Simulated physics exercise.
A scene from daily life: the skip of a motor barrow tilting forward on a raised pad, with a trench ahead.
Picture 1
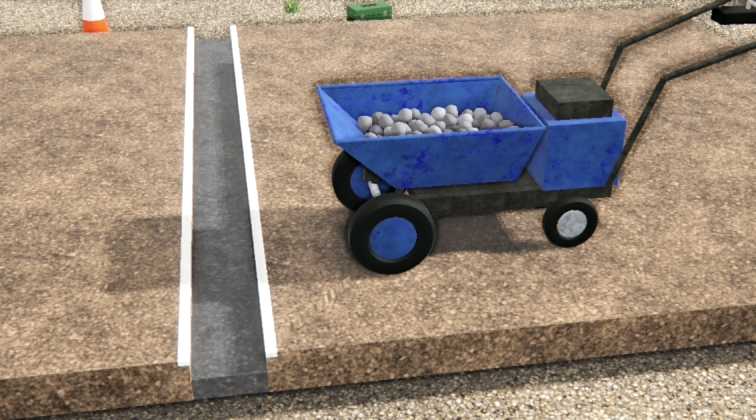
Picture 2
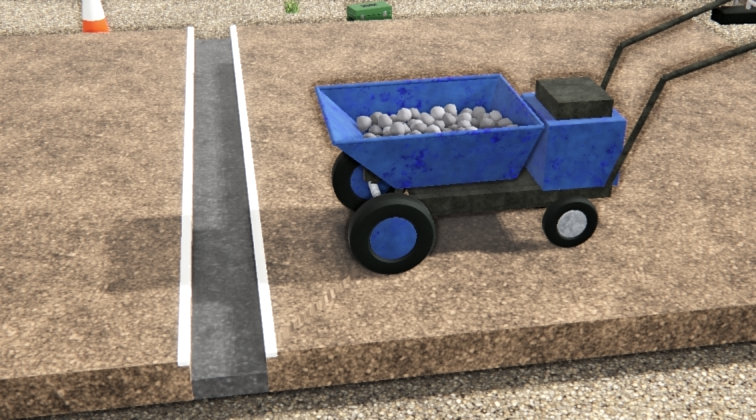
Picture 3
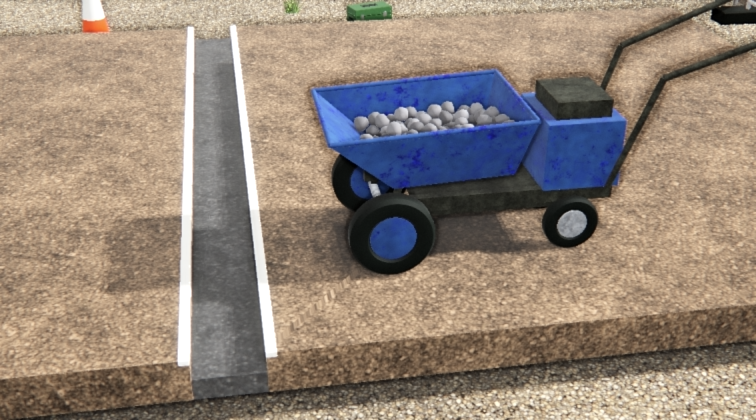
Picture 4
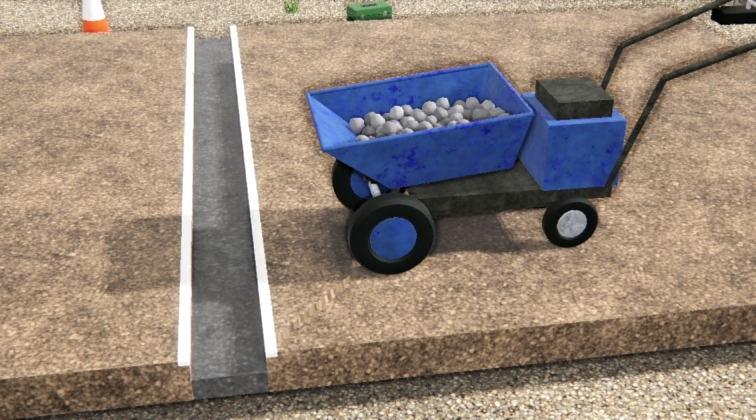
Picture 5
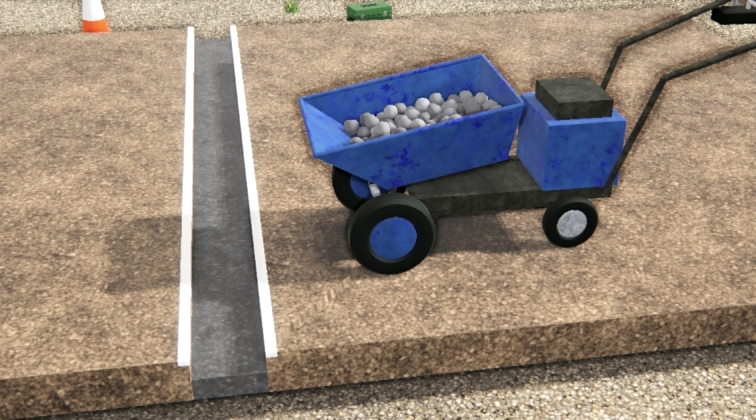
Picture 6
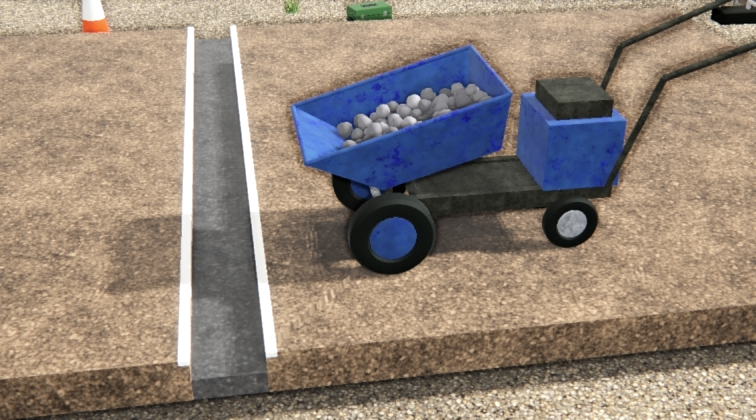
Blue skip of a motor barrow loaded with round grey cobbles, starting level, then tilting forward toward a narrow trench on the left.
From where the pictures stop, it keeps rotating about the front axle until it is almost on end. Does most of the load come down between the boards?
Yes.
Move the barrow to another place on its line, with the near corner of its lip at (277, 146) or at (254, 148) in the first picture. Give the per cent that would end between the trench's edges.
Roughly 40 per cent first, then roughly 10 per cent.
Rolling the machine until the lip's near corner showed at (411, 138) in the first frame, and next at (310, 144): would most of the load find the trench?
Try one: The lesser share. Try two: The greater share.
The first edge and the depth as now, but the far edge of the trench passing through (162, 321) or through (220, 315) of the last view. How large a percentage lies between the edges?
The first case gives around 80 percent, and the second around 40 percent.
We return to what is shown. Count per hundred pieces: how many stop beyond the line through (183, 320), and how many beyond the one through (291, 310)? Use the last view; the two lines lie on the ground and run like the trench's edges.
Close to 10 per cent, then close to 90 per cent.
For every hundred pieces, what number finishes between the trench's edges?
It works out to roughly 70 percent of the load.
Shortly afterwards, skip tipped steeply; the whole lot in the skip.
Next, skip tipped right over; the bulk in the skip; only a few short of the trench; near a quarter in or heaped over the trench.
Some moments later, skip tipped right over; a little in the skip; a little short of the trench; near two thirds in or heaped over the trench; a little beyond it.
In the end, skip tipped right over; a little in the skip; a little short of the trench; near two thirds in or heaped over the trench; a little beyond it.
